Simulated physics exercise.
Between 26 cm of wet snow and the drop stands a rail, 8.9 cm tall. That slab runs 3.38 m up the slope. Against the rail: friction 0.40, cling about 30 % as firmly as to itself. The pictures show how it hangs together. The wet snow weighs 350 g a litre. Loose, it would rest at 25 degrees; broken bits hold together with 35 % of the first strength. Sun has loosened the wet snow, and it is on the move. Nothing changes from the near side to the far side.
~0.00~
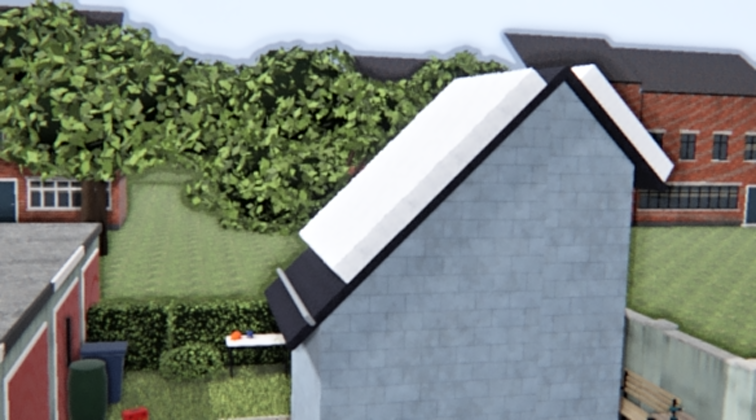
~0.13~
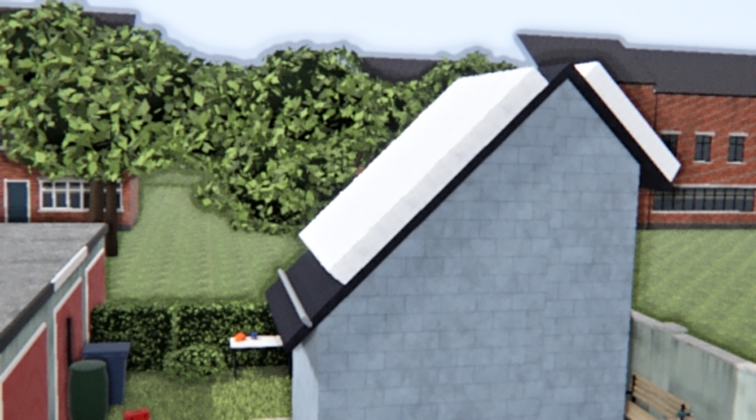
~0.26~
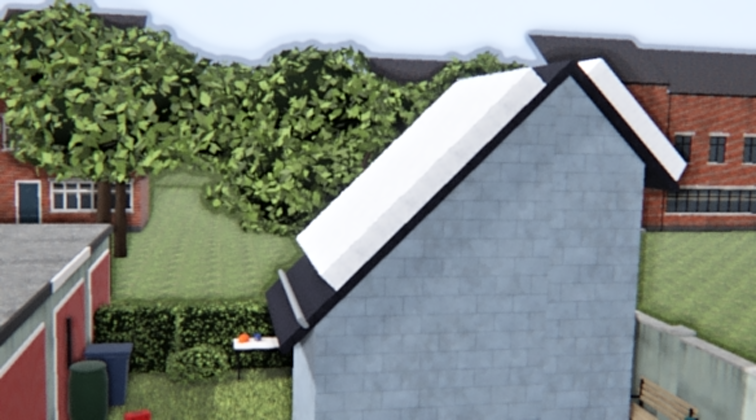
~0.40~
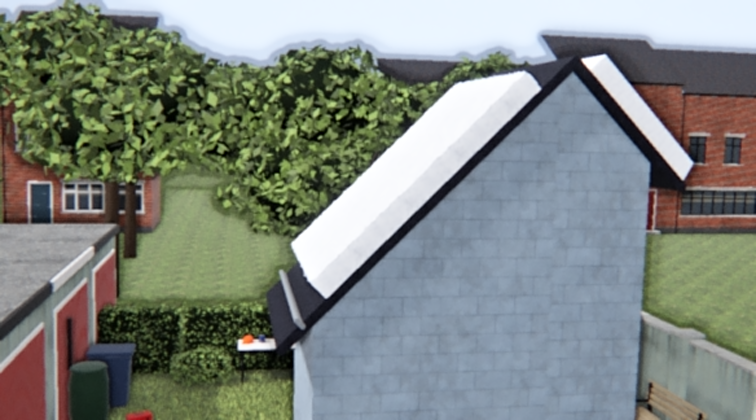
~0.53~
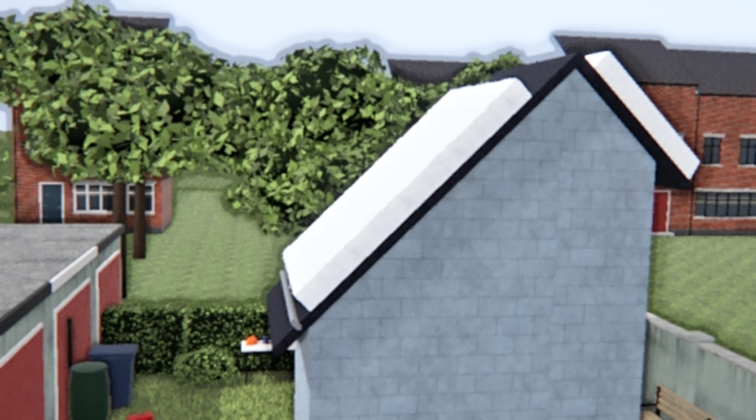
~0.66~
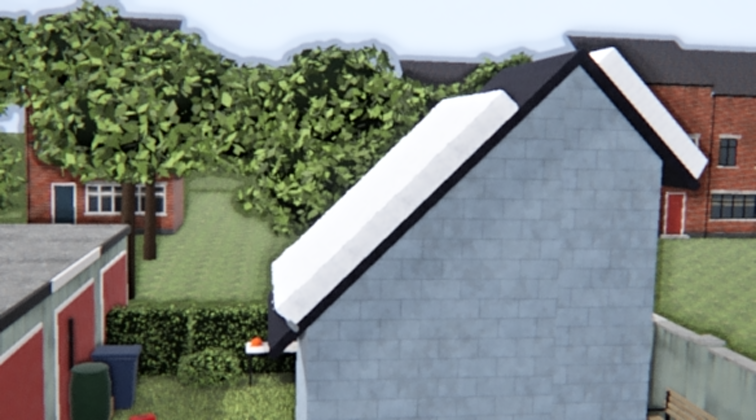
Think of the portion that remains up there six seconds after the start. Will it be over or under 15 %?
The portion that remains up there six seconds after the start is over 15 %.
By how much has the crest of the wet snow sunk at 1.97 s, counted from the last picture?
Roughly 1.8 m.
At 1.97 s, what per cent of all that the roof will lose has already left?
Some 90 per cent.
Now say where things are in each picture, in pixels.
The first picture shows foremost bit of the wet snow at (335, 266).
The second picture shows foremost bit of the wet snow at (331, 268), its middle shifted 2.2 cm.
The third picture shows foremost bit of the wet snow at (323, 272), its middle shifted 8.8 cm.
The fourth picture shows foremost bit of the wet snow at (312, 280), its middle shifted 21 cm.
The fifth picture shows foremost bit of the wet snow at (296, 292), its middle shifted 38 cm.
The sixth picture shows foremost bit of the wet snow at (277, 308), its middle shifted 61 cm, 4 % of it past the rail, in one piece.
After 1.26 s, 71 % of the snow is on the roof.
After 1.97 s, 34 % of the snow is on the roof.
After 2.69 s, 25 % of the snow is on the roof.
After 3.40 s, 24 % of the snow is on the roof.
After 6.00 s, 24 % of the snow is on the roof.
